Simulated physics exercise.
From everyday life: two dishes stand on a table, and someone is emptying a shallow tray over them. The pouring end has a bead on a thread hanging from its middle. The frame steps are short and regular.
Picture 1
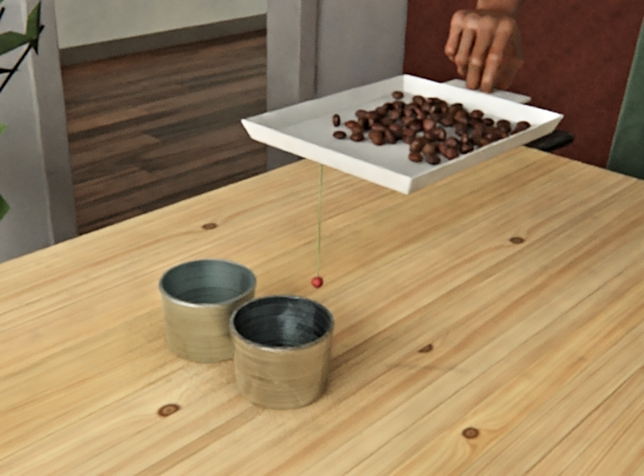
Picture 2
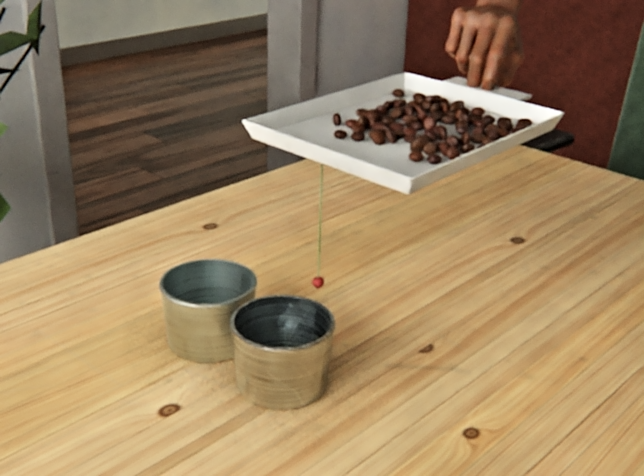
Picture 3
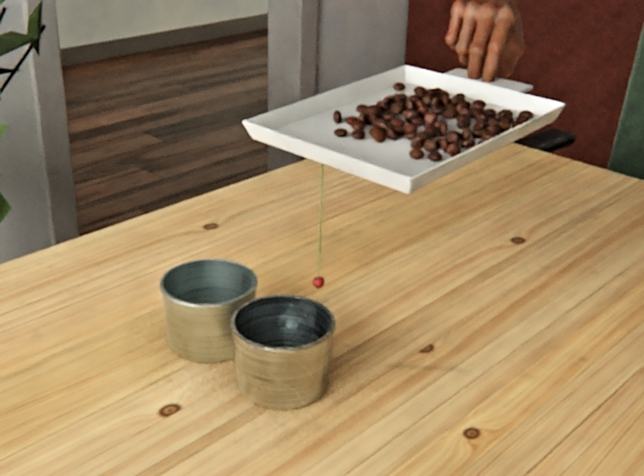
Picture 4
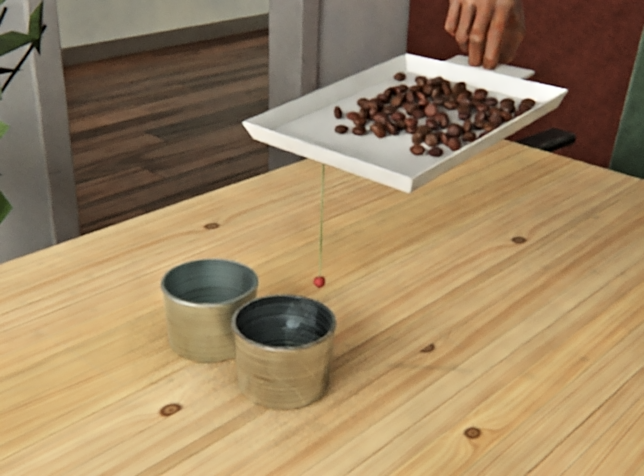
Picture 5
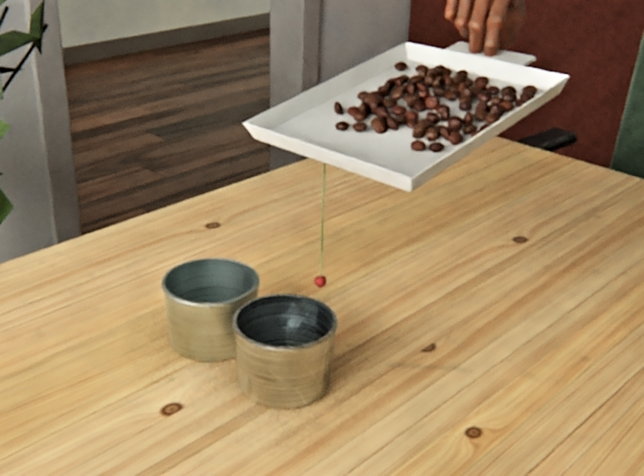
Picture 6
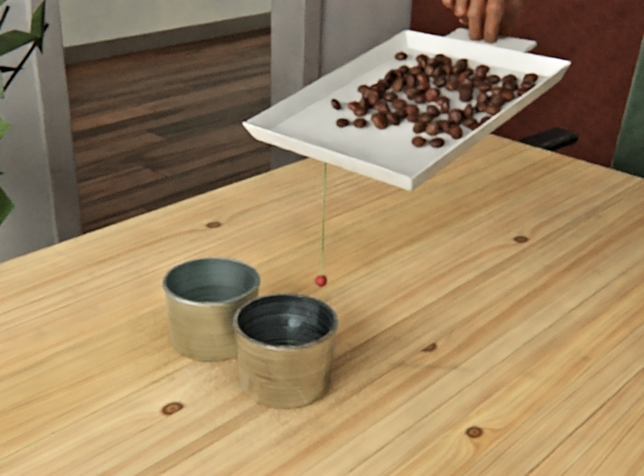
White tray of dark brown pieces tilting slightly as a hand raises its far end above a table with two dishes.
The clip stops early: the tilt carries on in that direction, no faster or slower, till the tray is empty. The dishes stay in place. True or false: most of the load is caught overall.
True.
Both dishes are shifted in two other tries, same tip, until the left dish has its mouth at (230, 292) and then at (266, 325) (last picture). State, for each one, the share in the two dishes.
You'd get 80 in a hundred first and 50 in a hundred after that.
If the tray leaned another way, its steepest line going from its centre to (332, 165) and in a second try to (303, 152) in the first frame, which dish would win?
The right-side dish first and the left-side dish second.
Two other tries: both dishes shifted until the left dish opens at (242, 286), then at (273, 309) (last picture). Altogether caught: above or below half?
Taking the tries in order: A major share, followed by a major share.
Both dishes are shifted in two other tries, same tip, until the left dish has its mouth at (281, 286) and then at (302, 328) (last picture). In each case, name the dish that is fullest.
The dish at left, then the dish at left.
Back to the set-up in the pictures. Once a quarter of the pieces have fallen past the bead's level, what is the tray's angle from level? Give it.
It is at around 85 degrees.
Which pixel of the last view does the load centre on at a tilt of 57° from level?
Close to (316, 142).
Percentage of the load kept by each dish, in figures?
Roughly: Left 30 %, right 40 %.
Soon after the last picture, tray tipped steeply; most on the tray; a stray few in the right dish; a stray few in the left dish; a small part in the air.
A little later, tray tipped right over; about a third on the tray; a small part in the right dish; a small part in the left dish; a small part outside both; about a third in the air.
Later still, tray tipped past a quarter turn; about half in the right dish; about a quarter in the left dish; about a quarter outside both.
At rest, tray tipped past a quarter turn; about half in the right dish; about a quarter in the left dish; about a quarter outside both.
